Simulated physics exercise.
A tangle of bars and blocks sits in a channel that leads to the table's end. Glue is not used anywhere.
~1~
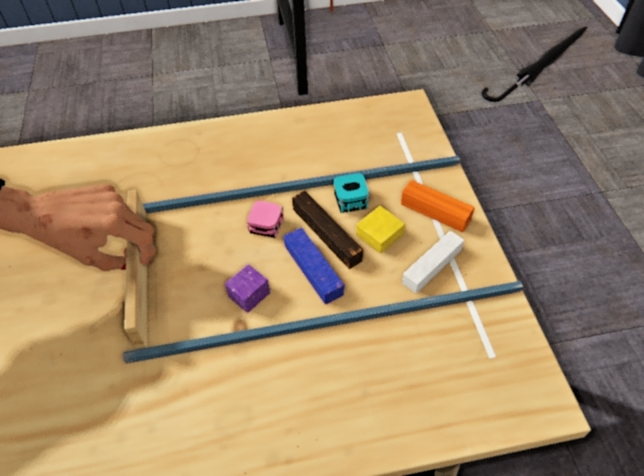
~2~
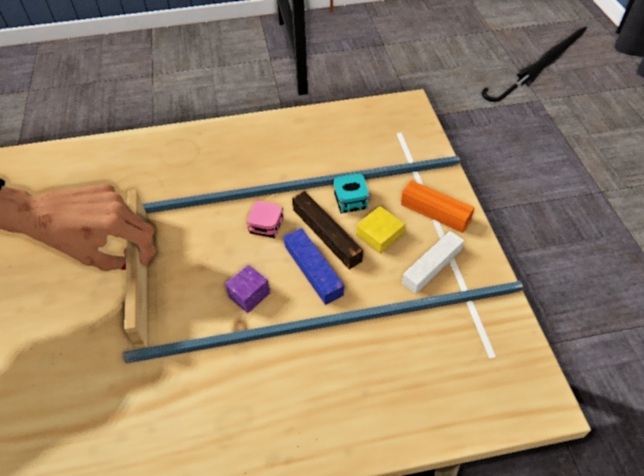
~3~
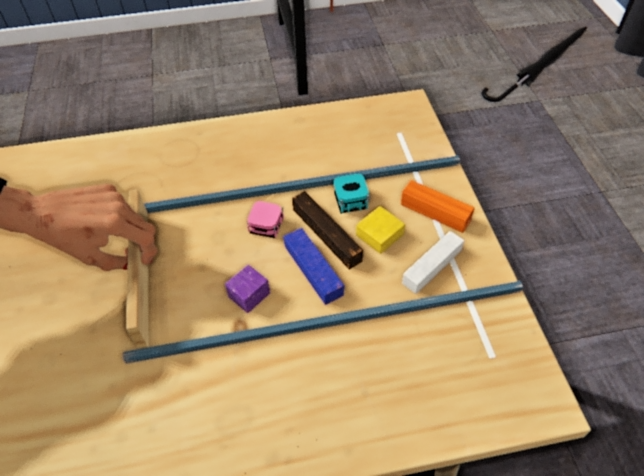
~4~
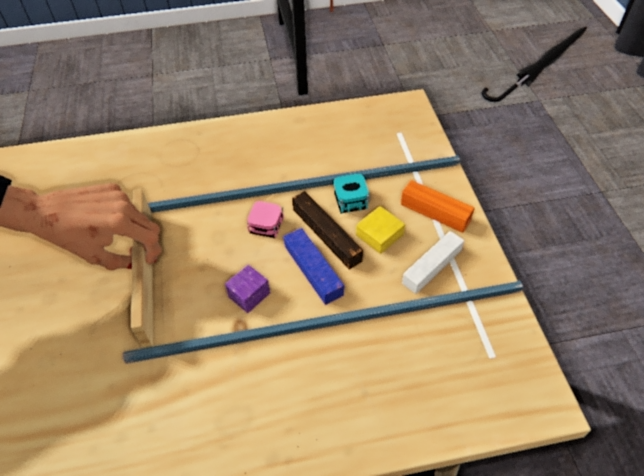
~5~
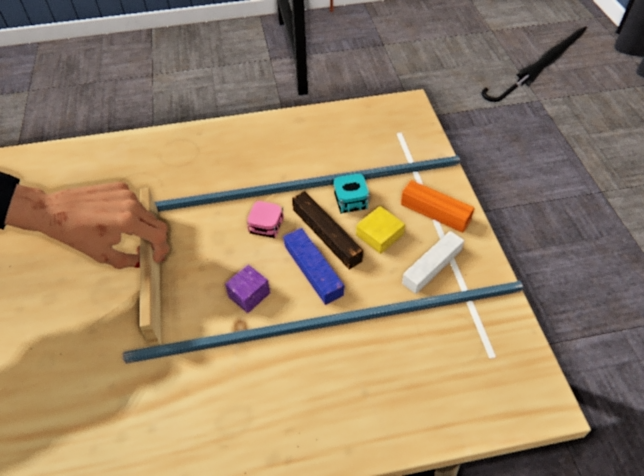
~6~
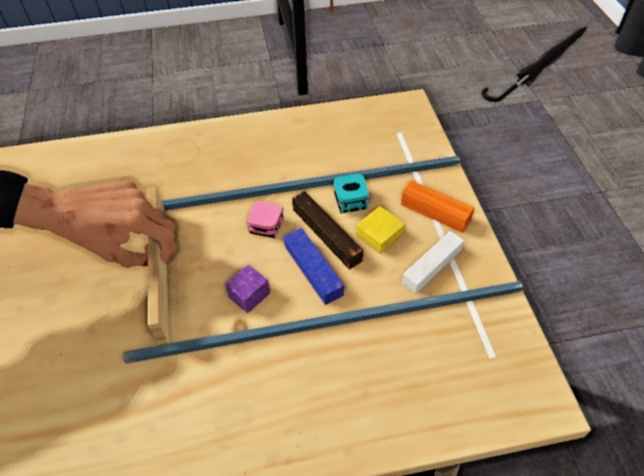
A hand slides a wooden board slightly right between two rails, toward scattered colorful blocks.
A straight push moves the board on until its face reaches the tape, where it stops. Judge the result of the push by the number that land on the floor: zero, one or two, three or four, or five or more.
The number that land on the floor is three or four.
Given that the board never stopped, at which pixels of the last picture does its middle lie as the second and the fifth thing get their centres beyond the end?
At (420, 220) for the second, at (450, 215) for the fifth.
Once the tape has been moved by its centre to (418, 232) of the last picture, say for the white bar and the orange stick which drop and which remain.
Note: White bar lasts; orange stick does not last.
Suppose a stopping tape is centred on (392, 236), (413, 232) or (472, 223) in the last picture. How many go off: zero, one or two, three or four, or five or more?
Falls: None; just one or two; five or more.
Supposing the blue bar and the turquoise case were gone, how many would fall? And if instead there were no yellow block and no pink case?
The number fallen is 1, and in the other try 2.
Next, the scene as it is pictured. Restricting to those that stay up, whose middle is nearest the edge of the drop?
Result: The black bar.
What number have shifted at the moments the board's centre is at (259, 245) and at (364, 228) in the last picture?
The count is 2 at the first point and 8 at the second.
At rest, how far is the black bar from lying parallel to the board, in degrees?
I'd put it at about 10°.
Soon after, none off yet; orange stick at rest near (437, 206); white bar at rest near (434, 262); yellow block at rest near (380, 230).
In the end, the number that fall off is three or four; gone, turquoise case, yellow block, white bar and orange stick.
